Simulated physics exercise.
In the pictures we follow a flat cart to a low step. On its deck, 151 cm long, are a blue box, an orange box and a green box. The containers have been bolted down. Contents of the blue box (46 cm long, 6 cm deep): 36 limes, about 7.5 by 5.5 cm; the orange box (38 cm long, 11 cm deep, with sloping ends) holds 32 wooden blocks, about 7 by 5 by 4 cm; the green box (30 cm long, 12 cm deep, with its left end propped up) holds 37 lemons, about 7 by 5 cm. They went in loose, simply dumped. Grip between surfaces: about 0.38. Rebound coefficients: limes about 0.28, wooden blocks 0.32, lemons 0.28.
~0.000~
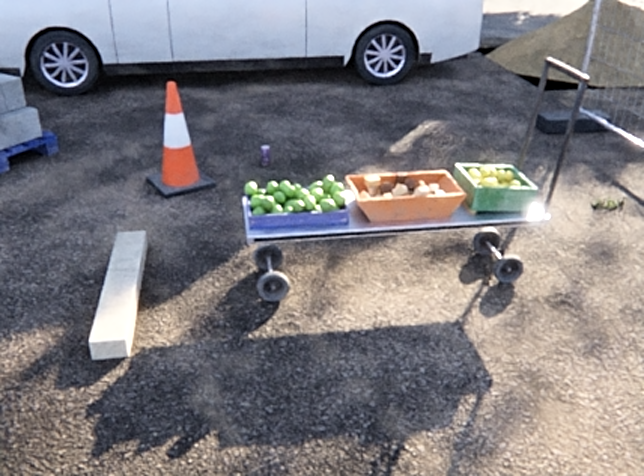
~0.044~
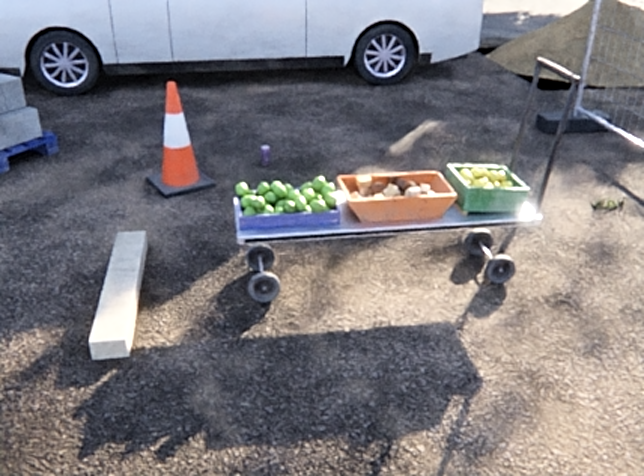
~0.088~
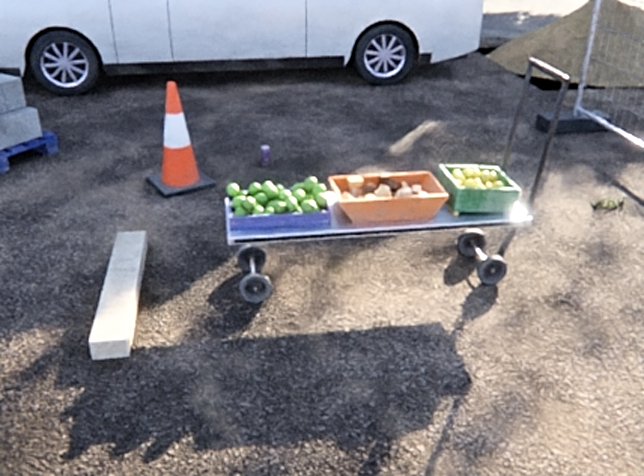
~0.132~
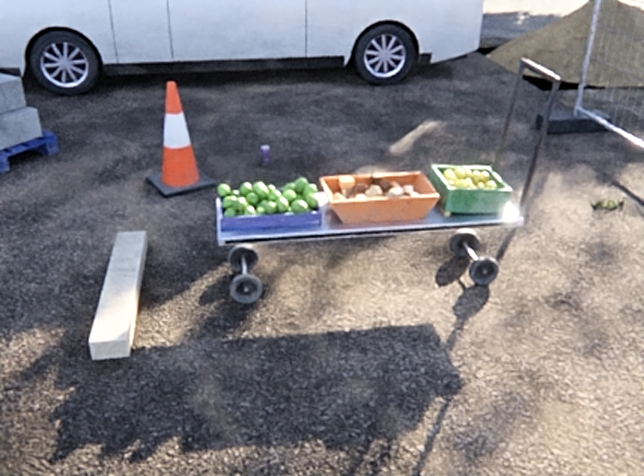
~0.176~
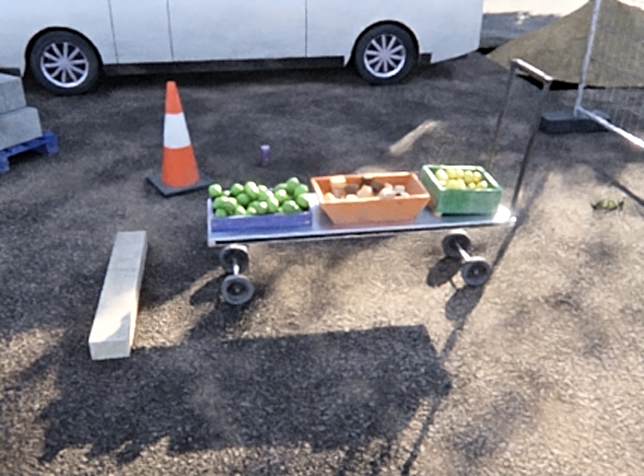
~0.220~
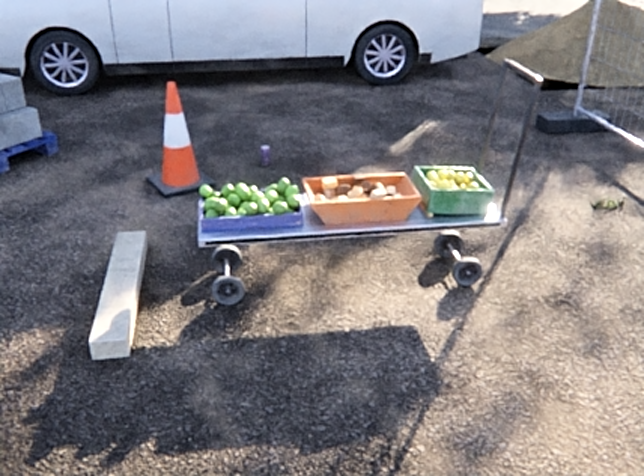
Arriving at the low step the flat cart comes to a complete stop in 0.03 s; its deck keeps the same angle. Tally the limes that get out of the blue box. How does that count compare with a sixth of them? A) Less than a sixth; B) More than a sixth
Less than a sixth.
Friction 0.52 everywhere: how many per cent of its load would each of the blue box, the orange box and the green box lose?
In that setup blue box sheds 10 percent, orange box sheds 0 percent, and green box sheds 0 percent.
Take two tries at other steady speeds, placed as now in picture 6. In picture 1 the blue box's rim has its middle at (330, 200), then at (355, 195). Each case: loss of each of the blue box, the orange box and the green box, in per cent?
Blue box: 30 / 30 percent; orange box: 10 / 20 percent; green box: 10 / 10 percent.
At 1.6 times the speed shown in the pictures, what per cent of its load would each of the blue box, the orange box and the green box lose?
In that case the blue box sheds 20 per cent, the orange box 0 per cent and the green box 0 per cent.
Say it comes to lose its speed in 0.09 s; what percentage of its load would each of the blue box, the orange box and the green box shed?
In that case blue box 10, orange box 0 and green box 0 per cent.
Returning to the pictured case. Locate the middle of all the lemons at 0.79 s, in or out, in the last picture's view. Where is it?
Middle approx. (377, 195).
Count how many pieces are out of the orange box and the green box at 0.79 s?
Estimated count: Orange box around 0, green box around 0.
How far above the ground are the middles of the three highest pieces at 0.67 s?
Close to 56 cm up.
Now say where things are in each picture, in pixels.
In the first picture (places track the rim corner closest to us here), blue box (251, 216); orange box (359, 200); 60 cm to go; all still inside.
Blue box (242, 216); orange box (349, 200); 55 cm to go, in the second picture.
Blue box (232, 217); orange box (340, 201); 51 cm to go, in the third picture.
Blue box (223, 218); orange box (331, 202); 46 cm to go, in the fourth picture.
Blue box (213, 218); orange box (322, 202); 42 cm to go, in the fifth picture.
Blue box (203, 219); orange box (312, 203); 37 cm to go; all still inside, in the sixth picture.
After 0.57 s, impact.
After 0.67 s, the blue box is down by 2 of 36, the orange box has all 32 and the green box has all 37.
After 0.79 s, the blue box is down by 3 of 36, the orange box has all 32 and the green box has all 37.
After 1.02 s, the blue box is down by 3 of 36, the orange box has all 32 and the green box has all 37.
Final count (at 1.52 s), the blue box is down by 3 of 36, the orange box has all 32 and the green box has all 37. Asked share, 3 of 36, 8 per cent.
